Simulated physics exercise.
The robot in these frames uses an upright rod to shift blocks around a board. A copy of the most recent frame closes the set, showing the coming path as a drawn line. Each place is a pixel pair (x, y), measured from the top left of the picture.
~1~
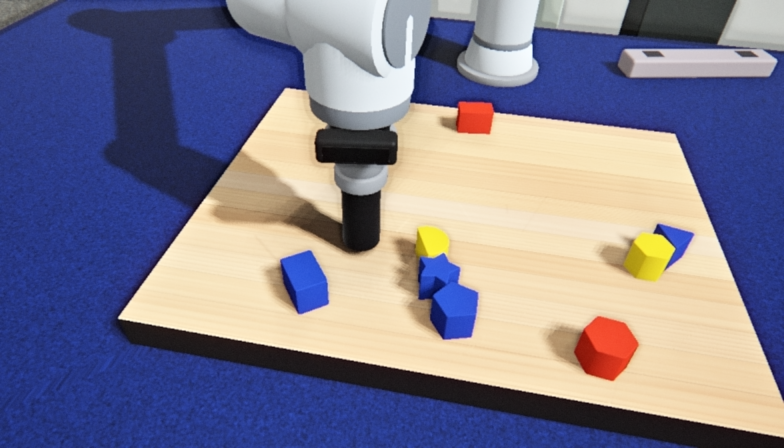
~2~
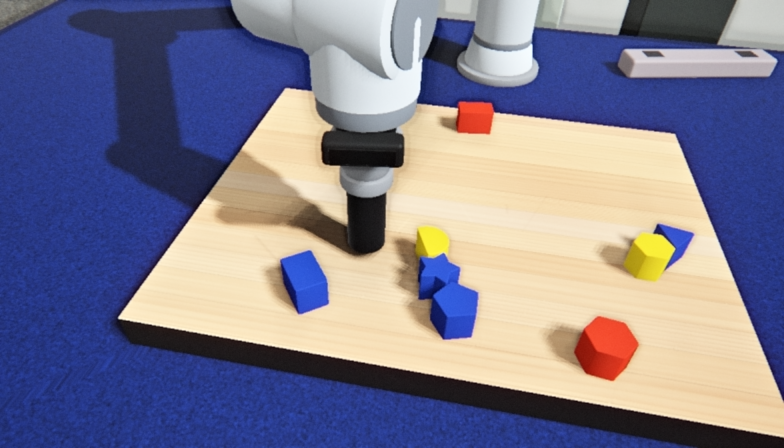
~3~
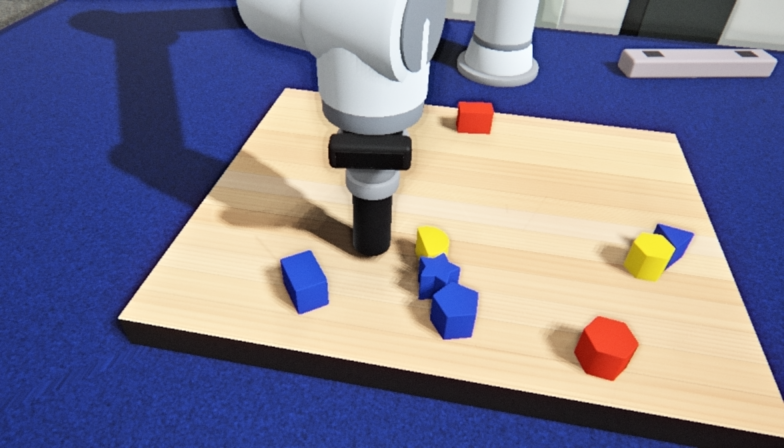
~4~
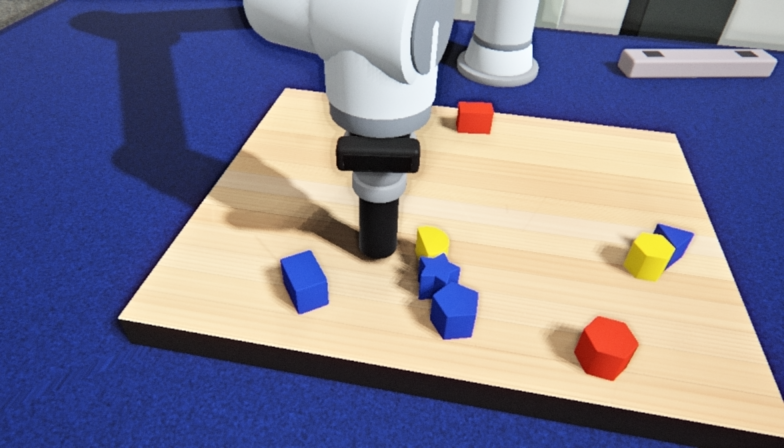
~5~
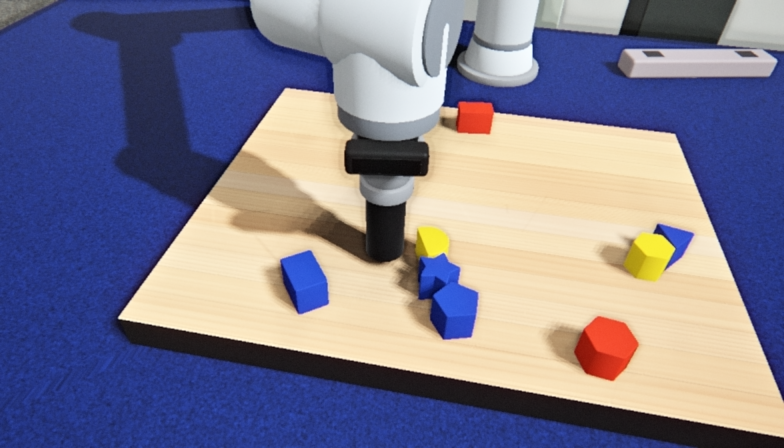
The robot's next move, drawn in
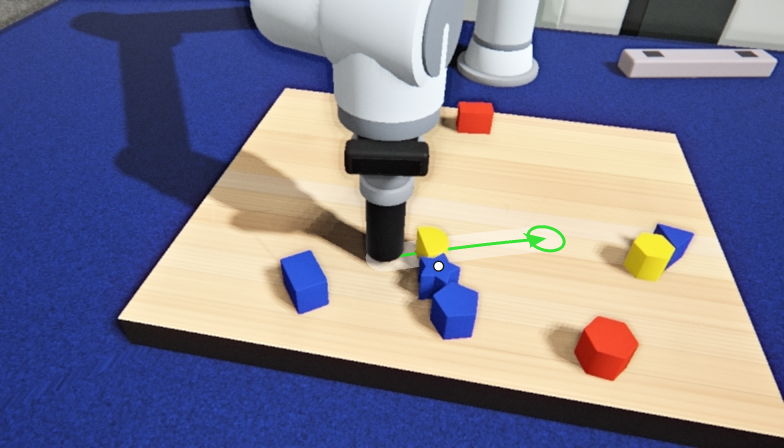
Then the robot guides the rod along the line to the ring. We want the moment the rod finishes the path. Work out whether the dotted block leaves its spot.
At the end, its place is the same.
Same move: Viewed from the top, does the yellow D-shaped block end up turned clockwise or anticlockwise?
Looking down on the board, it turns clockwise.
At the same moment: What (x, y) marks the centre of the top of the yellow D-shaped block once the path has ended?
I'd say the yellow D-shaped block ends with its top centre at (474, 245).
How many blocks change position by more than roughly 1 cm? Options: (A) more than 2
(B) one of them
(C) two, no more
B: One of them.
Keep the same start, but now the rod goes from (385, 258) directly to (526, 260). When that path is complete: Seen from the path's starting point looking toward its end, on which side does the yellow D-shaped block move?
The yellow D-shaped block goes right.
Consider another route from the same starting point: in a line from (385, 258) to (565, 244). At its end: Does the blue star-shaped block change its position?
It seems not.
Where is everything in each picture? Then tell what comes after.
The first frame shows rod's lower end at (362, 239); yellow D-shaped block at (434, 238); blue star-shaped block at (439, 266).
The second frame shows rod at (367, 241); blocks still.
The third frame shows rod at (372, 244); blocks still.
The fourth frame shows rod at (378, 246); blocks still.
The fifth frame shows rod at (385, 249); yellow D-shaped block at (434, 238); blue star-shaped block at (439, 266).
Drawn move, in a line from (385, 258) to (546, 238); the dot is on the blue star-shaped block.
On the path given first. One third of the way, rod at (442, 242); yellow D-shaped block at (467, 243), turned 70° clockwise.
Two thirds of the way, rod at (496, 235); yellow D-shaped block at (474, 245), turned 90° clockwise.
At the end, rod at (548, 230); yellow D-shaped block at (474, 245), turned 90° clockwise; blue star-shaped block still.
